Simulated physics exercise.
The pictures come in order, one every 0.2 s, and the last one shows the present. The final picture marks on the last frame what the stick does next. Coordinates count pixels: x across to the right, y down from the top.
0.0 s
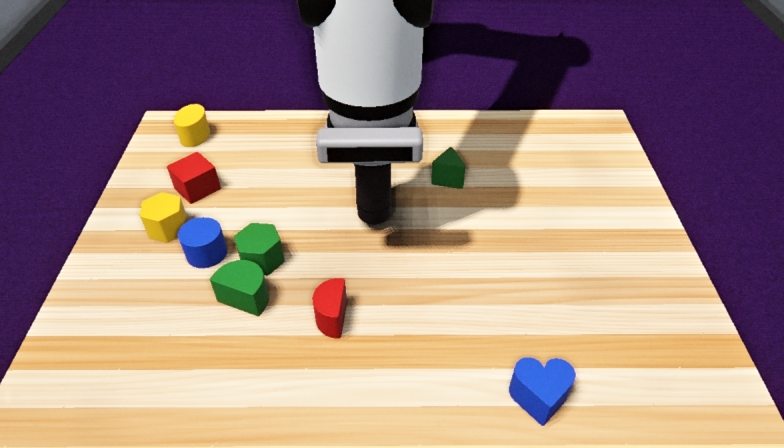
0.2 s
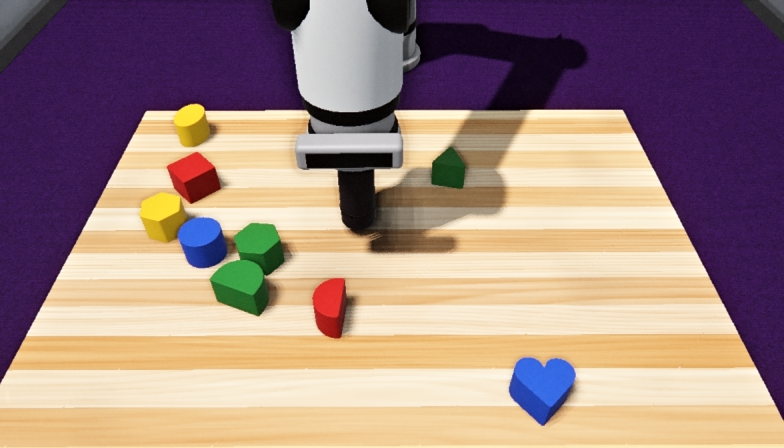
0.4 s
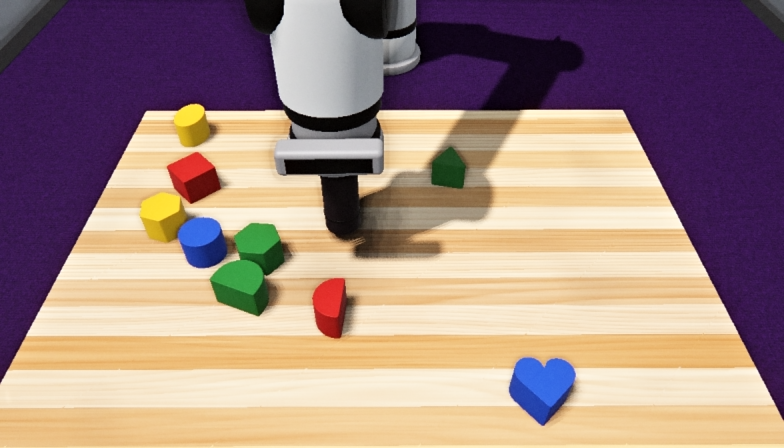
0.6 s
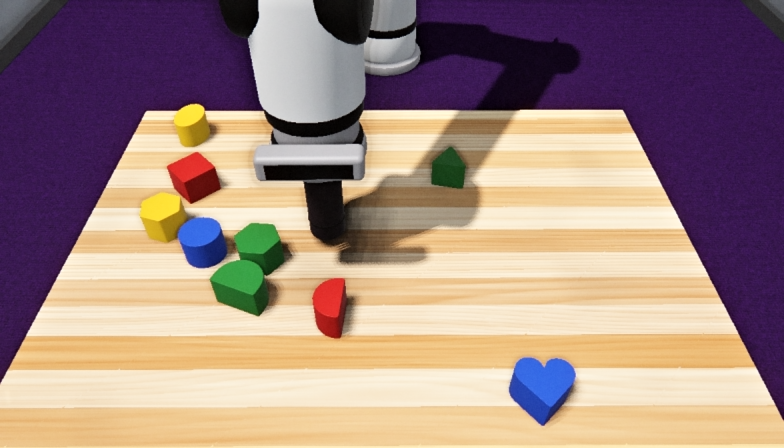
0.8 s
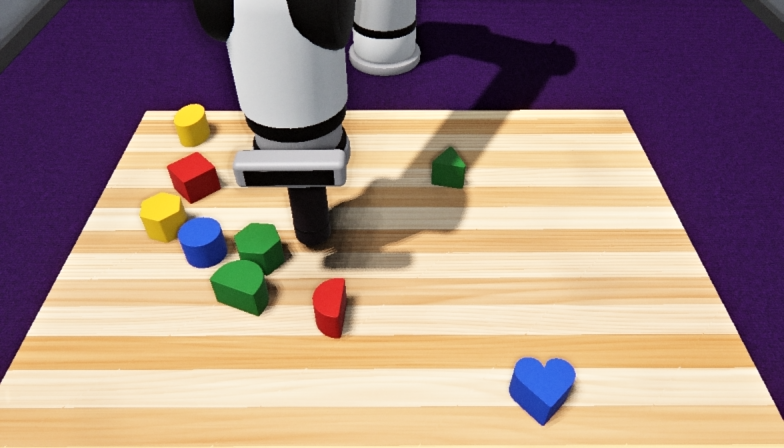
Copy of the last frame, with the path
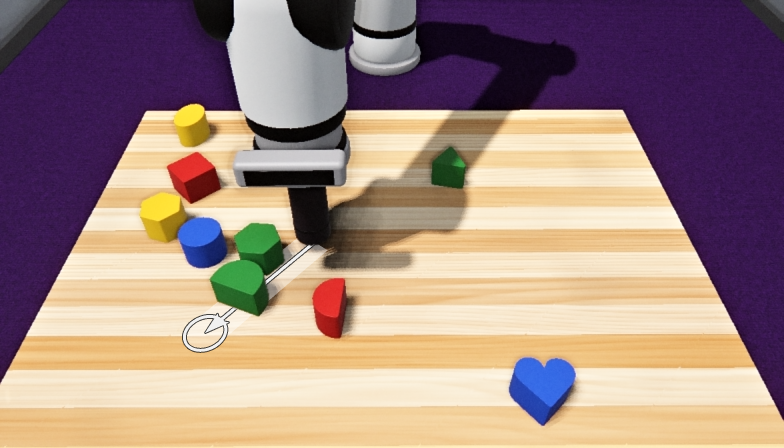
We see a robot arm with a dark stick above a wooden board of colourful blocks, moving a short way left and slightly toward the viewer, nearing the green hexagon while all the blocks stay still.
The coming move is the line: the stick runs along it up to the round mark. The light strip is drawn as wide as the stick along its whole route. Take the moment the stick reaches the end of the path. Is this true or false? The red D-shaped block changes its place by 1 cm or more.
That claim is false.
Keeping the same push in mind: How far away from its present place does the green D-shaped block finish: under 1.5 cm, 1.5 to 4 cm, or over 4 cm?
Result: Over 4 cm.
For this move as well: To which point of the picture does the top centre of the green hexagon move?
The spot you're after is about (225, 247) in the image.
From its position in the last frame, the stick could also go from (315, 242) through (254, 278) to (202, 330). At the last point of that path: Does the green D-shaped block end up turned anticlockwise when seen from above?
Going by the path, yes.
Path on the board, from (315, 242) to (205, 333).
The first path, step by step. One third of the way, stick (279, 262); green hexagon (237, 243), turned 40° clockwise.
Two thirds of the way, stick (242, 292); blue round block (196, 229); green D-shaped block (203, 303); green hexagon (225, 247), turned 70° clockwise.
At the end, stick (202, 325); blue round block (196, 229); green D-shaped block (156, 336), turned 15° clockwise; green hexagon (225, 247), turned 70° clockwise; red D-shaped block in place.
